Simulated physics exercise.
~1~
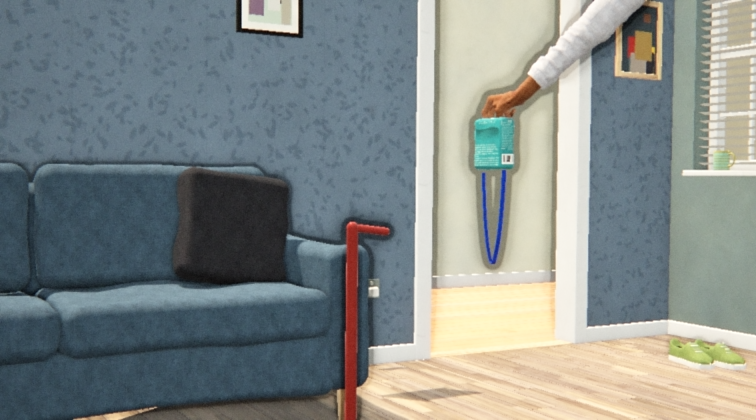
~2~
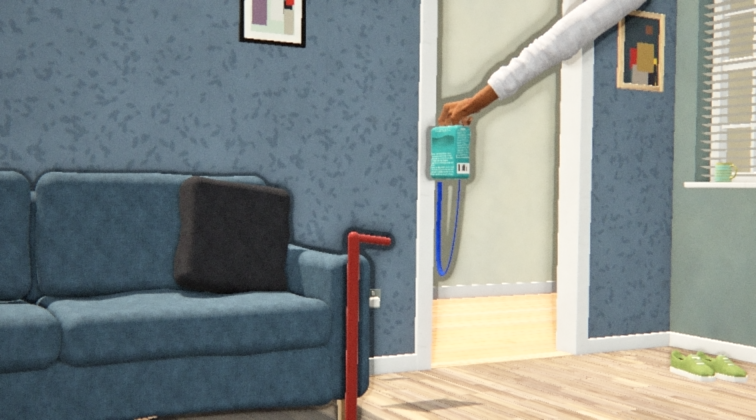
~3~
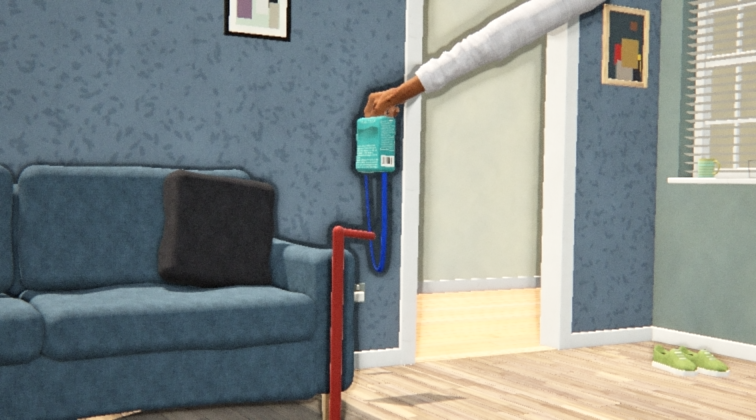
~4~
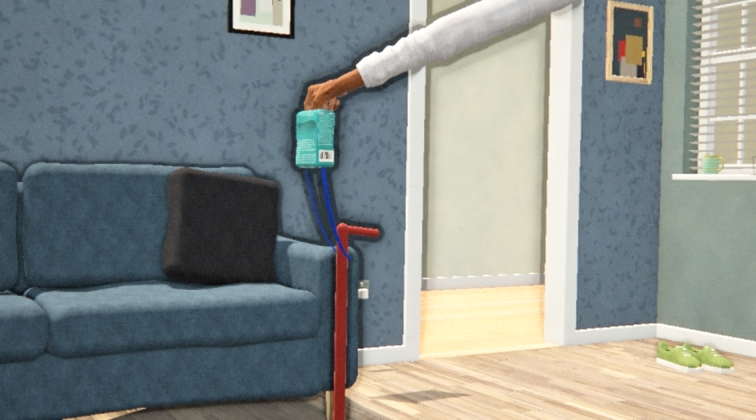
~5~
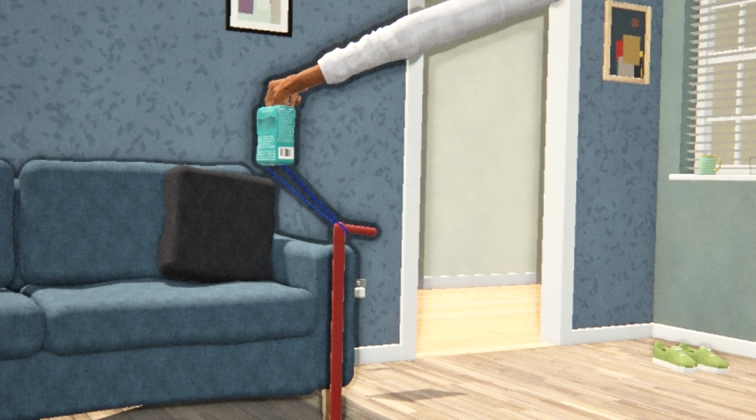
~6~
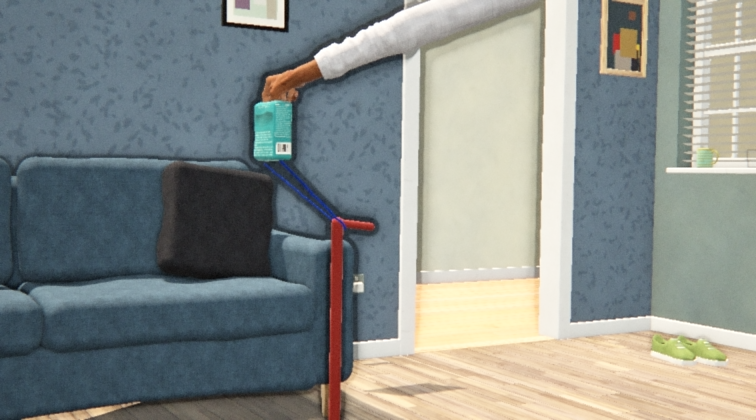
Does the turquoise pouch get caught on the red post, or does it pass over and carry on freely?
The turquoise pouch gets caught, as its blue loop snags on the red post and stretches tight once the pouch has moved past it.
